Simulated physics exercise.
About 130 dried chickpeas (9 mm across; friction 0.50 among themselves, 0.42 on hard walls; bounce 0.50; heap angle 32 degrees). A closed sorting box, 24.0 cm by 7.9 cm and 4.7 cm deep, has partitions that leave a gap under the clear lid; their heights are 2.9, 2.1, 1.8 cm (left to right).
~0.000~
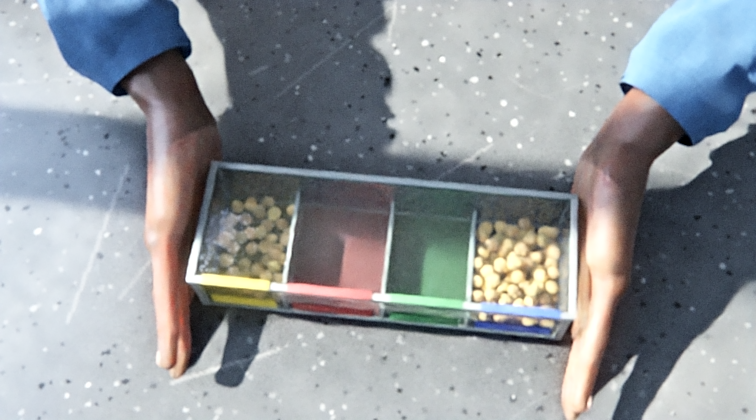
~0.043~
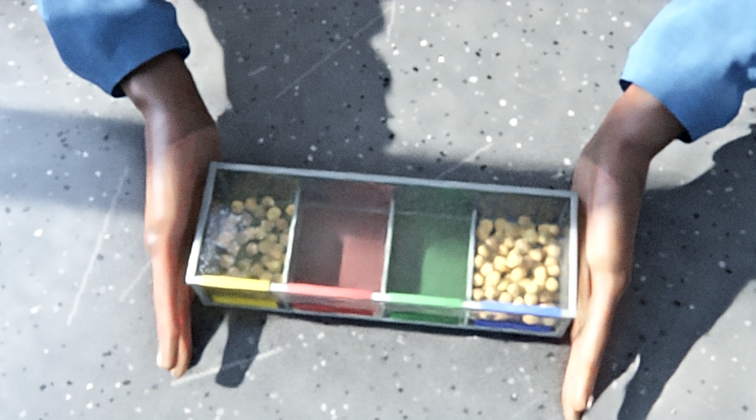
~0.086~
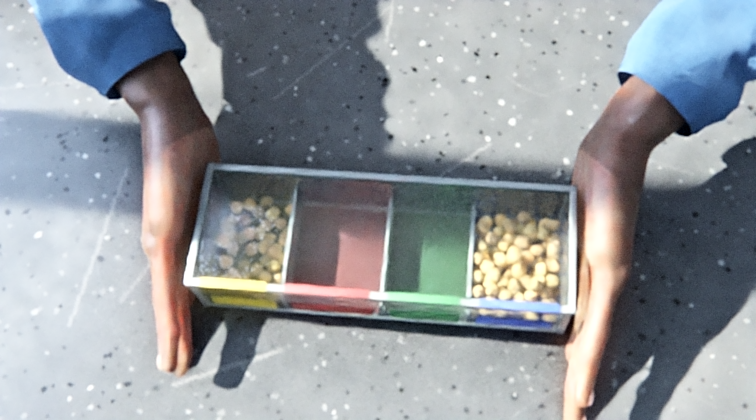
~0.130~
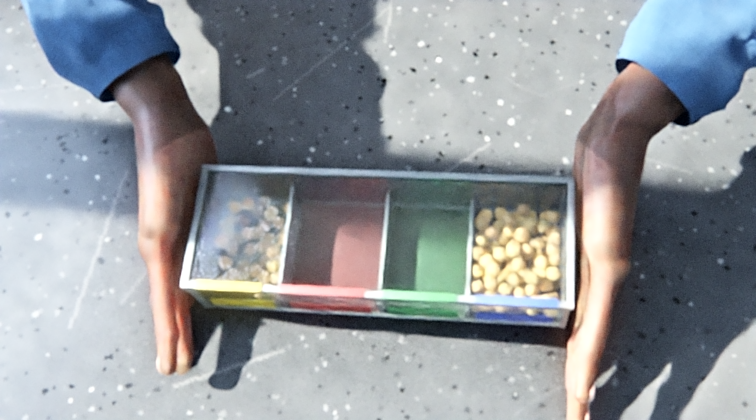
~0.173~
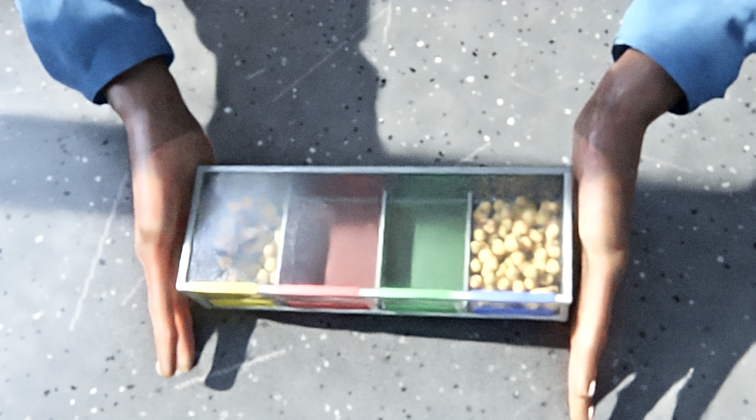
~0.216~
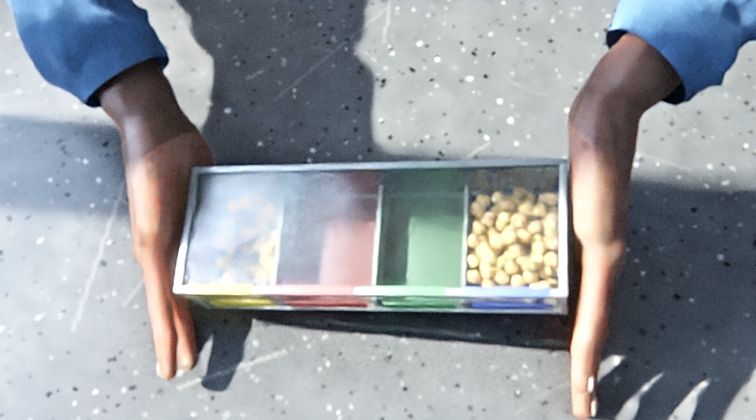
Two hands in blue sleeves held a clear-lidded box of four coloured sections, chickpeas in the yellow and blue end ones, and tilted it slightly, left end lowest, while the chickpeas stayed in their sections.
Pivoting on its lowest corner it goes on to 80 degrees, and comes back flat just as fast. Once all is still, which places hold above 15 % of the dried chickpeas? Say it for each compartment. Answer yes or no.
Red compartment: Yes; blue compartment: Yes; green compartment: No; yellow compartment: Yes.
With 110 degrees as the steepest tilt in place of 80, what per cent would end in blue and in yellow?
Then: Blue 0, yellow 75.
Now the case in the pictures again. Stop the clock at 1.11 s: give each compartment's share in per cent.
Red 0, blue 50, green 10, yellow 35.
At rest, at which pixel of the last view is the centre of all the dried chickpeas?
At about (301, 279).
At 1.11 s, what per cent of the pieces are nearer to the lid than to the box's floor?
Some 20 per cent.
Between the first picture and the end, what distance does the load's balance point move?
Roughly 7.5 cm.
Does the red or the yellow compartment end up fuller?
It is the yellow one.
After 1.11 s, tilt 80 degrees; blue 50 %, green 10 %, yellow 35 %.
After 1.70 s, tilt 36 degrees; red 20 %, blue 25 %, green 5 %, yellow 50 %.
Then, at 2.34 s, tilt 0 degrees; red 20 %, blue 25 %, green 5 %, yellow 50 %.
In the end, at 2.6 s, red 20 %, blue 25 %, green 5 %, yellow 50 %.
